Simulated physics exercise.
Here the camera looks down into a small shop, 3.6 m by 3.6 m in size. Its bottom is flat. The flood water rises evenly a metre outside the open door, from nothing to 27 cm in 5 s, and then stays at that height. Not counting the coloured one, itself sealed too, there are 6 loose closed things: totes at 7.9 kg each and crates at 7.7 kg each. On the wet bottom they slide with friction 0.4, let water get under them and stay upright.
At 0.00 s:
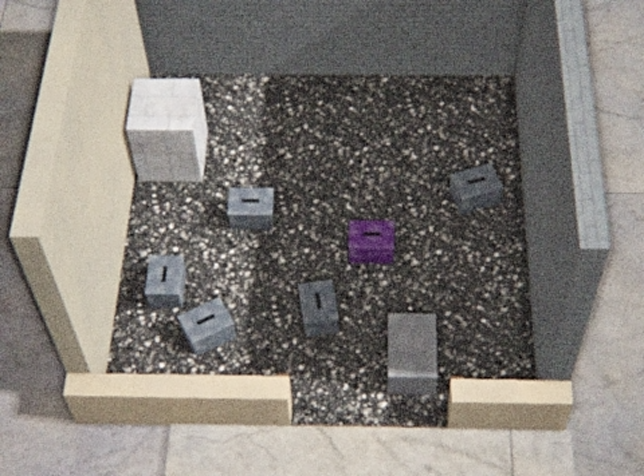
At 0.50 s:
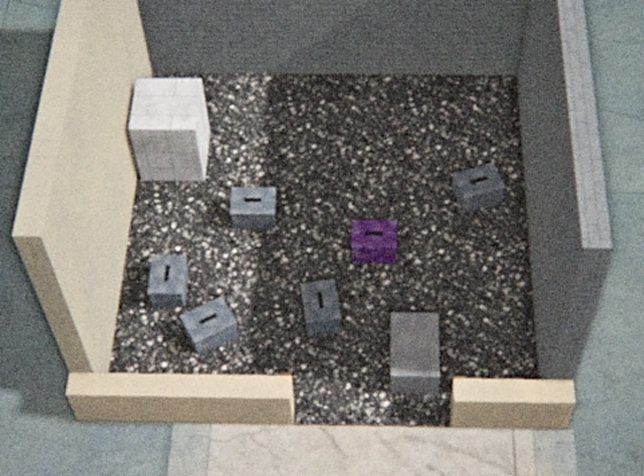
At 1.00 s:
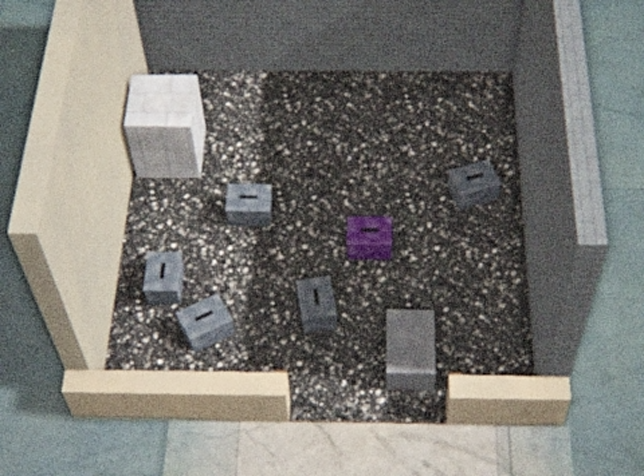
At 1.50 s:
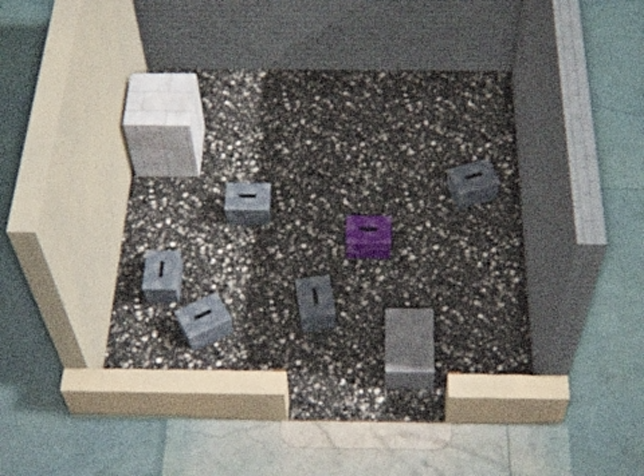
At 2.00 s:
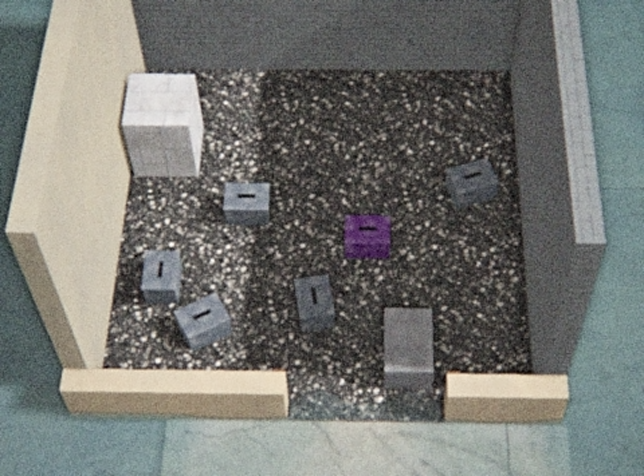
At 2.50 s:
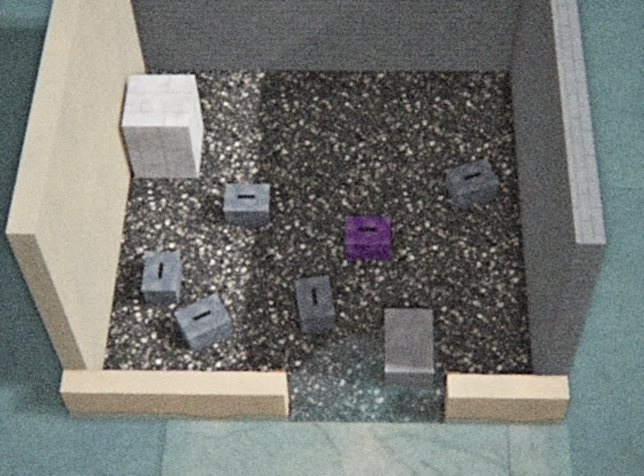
Water spreads over the ground outside a small walled shop and creeps in through its doorway.
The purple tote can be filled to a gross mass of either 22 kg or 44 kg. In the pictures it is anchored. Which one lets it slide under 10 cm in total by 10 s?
Only the heavier mass succeeds.
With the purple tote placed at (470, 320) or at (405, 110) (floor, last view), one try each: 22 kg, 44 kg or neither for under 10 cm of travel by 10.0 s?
Log: Try 1 the lighter pick works; try 2 the heavier pick is required.
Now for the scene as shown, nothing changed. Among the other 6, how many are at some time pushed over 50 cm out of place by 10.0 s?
By my count, 6.
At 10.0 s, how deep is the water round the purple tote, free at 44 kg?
16 cm, roughly.
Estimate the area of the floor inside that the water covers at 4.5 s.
Around 5.5 m2 of it.
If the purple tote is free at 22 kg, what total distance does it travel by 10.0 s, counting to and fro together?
Path length near 100 cm.
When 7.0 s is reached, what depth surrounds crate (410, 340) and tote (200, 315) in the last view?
About 9 and 2 cm.
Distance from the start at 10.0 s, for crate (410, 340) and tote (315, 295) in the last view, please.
They've ended up 200 cm and 140 cm away, in that order.
After 3.5 s the purple tote would be 0 cm from its start with 22 kg and 0 cm from its start with 44 kg; 4 cm of water round it then.
After 4.5 s the purple tote would be 0 cm from its start with 22 kg and 0 cm from its start with 44 kg; 6 cm of water round it then.
After 7.0 s the purple tote would be 45 cm from its start with 22 kg and 0 cm from its start with 44 kg; 7 cm of water round it then.
After 10.0 s the purple tote would be 95 cm from its start with 22 kg and 0 cm from its start with 44 kg; 16 cm of water round it then.
